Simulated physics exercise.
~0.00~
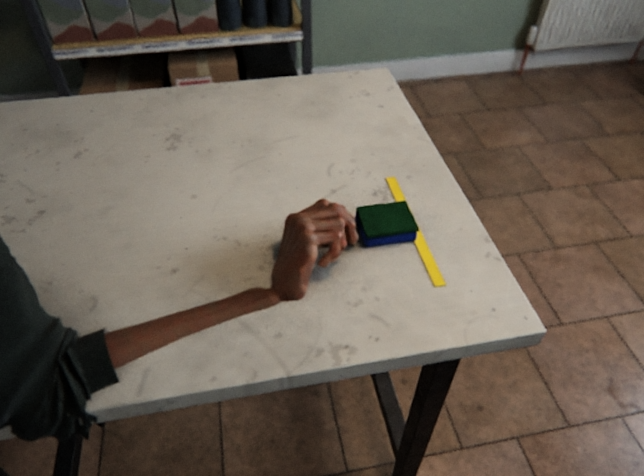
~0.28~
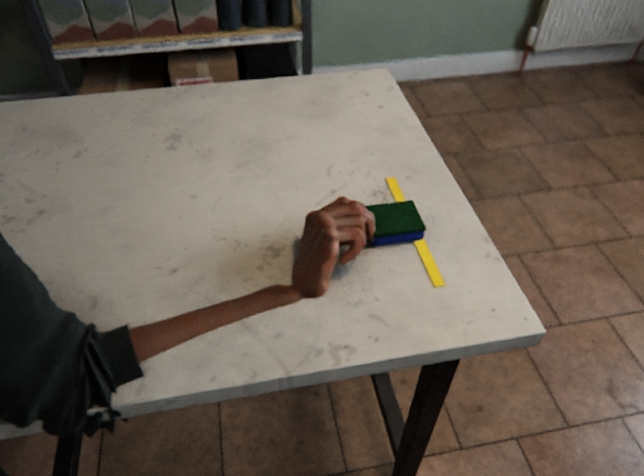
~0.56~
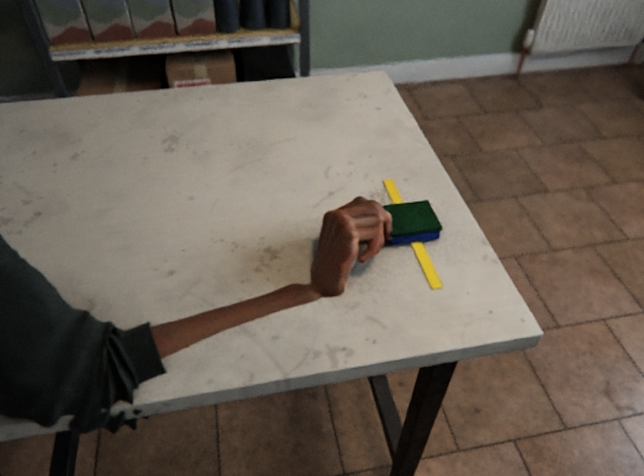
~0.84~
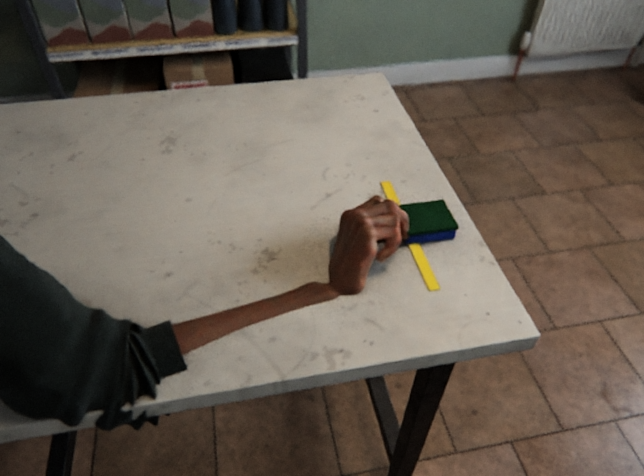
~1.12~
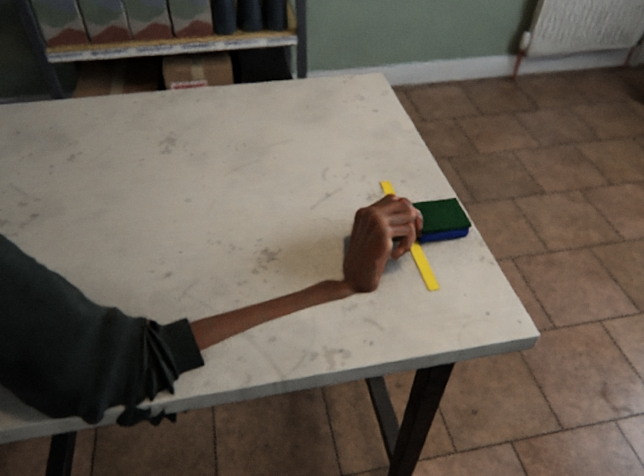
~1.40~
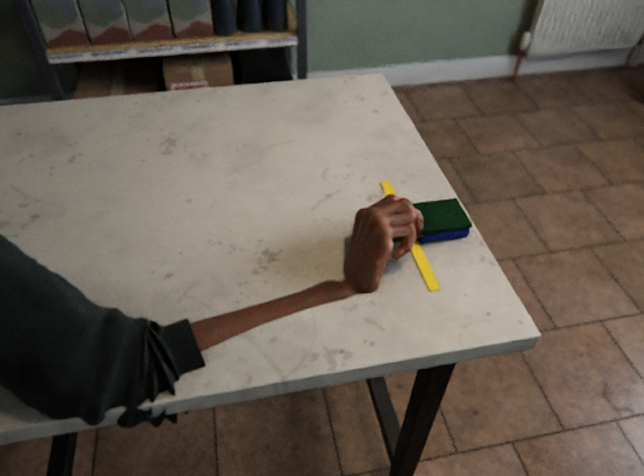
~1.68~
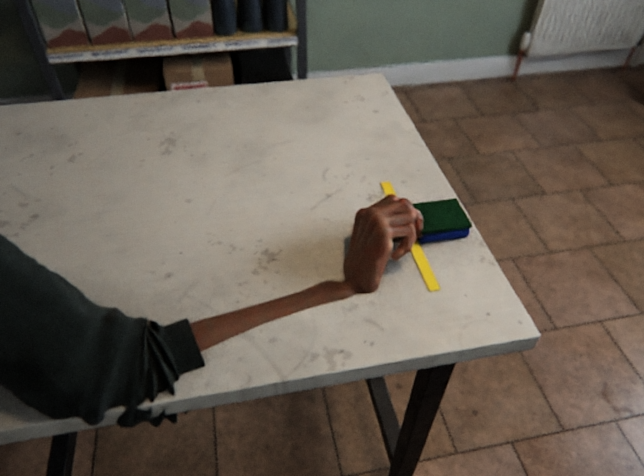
To begin with, a hand in a dark sleeve rests against a small block, green on top and blue below, that sits across a strip of yellow tape on a pale table. The hand pushes the blue sponge to the right, and it slides a little way over the tape. The push continues steadily, carrying the sponge past the tape towards the table's right edge while the tape stays put. The hand then stops at the tape. The sponge comes to rest beside the edge, still on the table, with the fingers close against it.
